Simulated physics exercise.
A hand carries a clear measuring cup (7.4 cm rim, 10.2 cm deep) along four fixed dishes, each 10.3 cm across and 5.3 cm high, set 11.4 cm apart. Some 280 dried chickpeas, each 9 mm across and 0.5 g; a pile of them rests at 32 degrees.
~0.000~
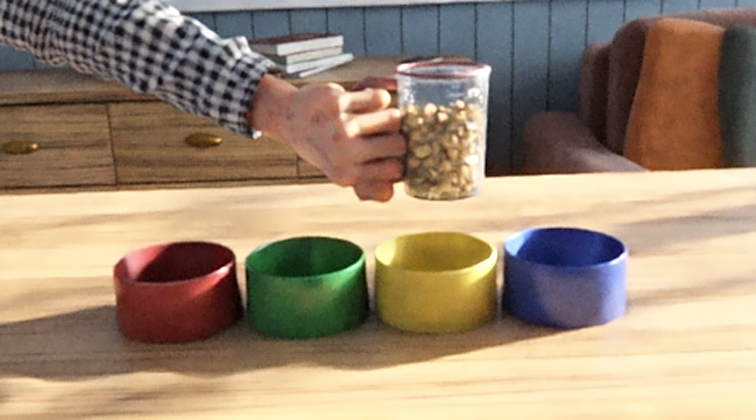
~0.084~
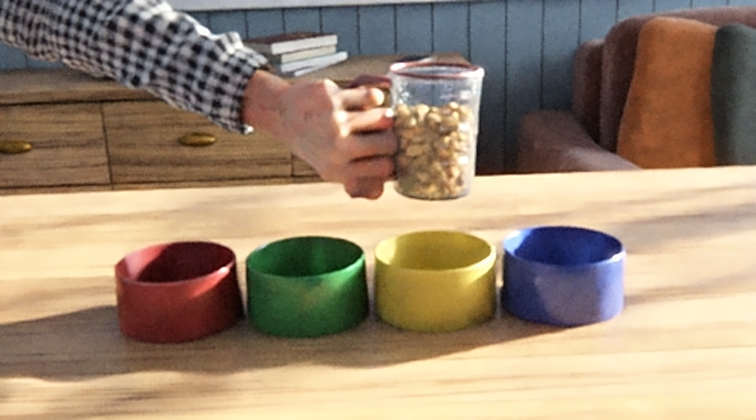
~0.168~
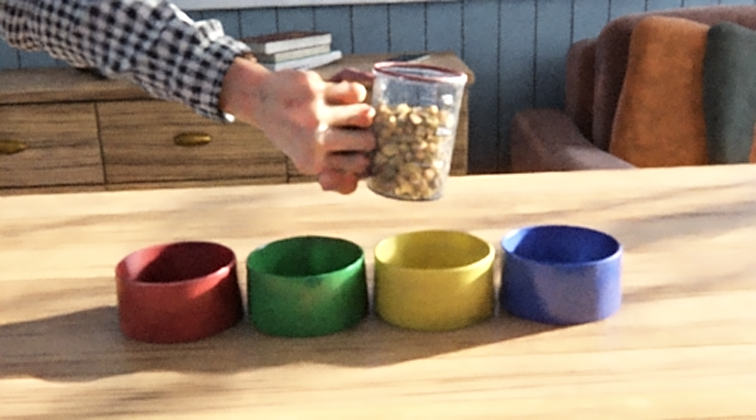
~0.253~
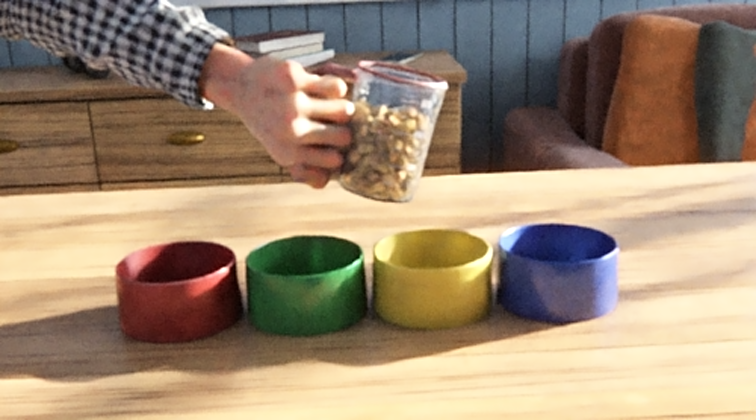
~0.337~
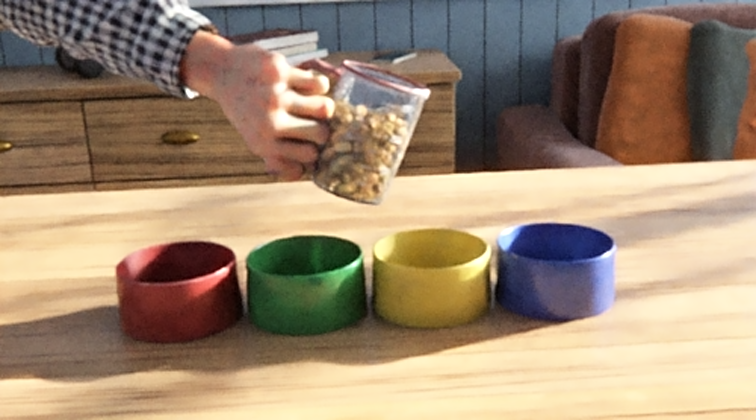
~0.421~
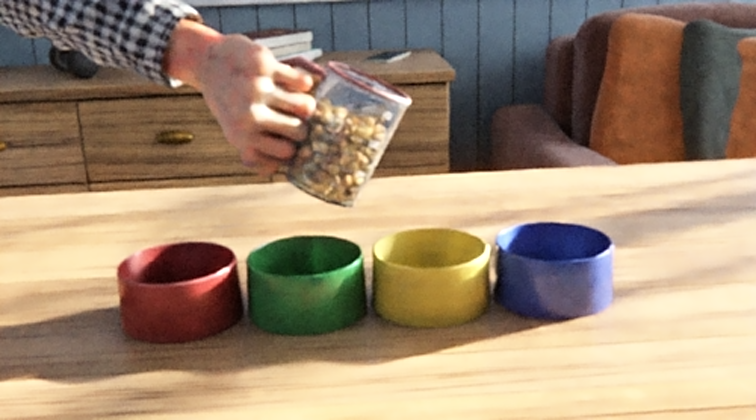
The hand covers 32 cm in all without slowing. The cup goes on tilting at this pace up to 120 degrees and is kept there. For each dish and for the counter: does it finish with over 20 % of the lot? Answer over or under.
Red: Over, blue: Under, green: Under, yellow: Under, counter: Under.
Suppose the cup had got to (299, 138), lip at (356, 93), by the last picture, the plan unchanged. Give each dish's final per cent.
Red 100; blue 0; green 0; yellow 0.
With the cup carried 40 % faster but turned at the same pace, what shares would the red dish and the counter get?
Red 100; counter 0.
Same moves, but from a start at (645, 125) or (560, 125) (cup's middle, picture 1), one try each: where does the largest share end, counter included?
Most goes to: Green; green.
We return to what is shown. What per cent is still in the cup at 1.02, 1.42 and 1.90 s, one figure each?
About 100, 100, 25.
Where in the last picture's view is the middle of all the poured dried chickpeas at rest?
At about (180, 292).
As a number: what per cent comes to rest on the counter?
Roughly 0 per cent.
After 1.02 s, tilt 71 degrees; cup holds 100 %.
Then, at 1.42 s, tilt 100 degrees; cup holds 100 %.
After 1.90 s, tilt 120 degrees; cup holds 25 %, red 65 %.
In the end, at 2.6 s, red 100 %, blue 0 %, green 0 %, yellow 0 %, counter 0 %.
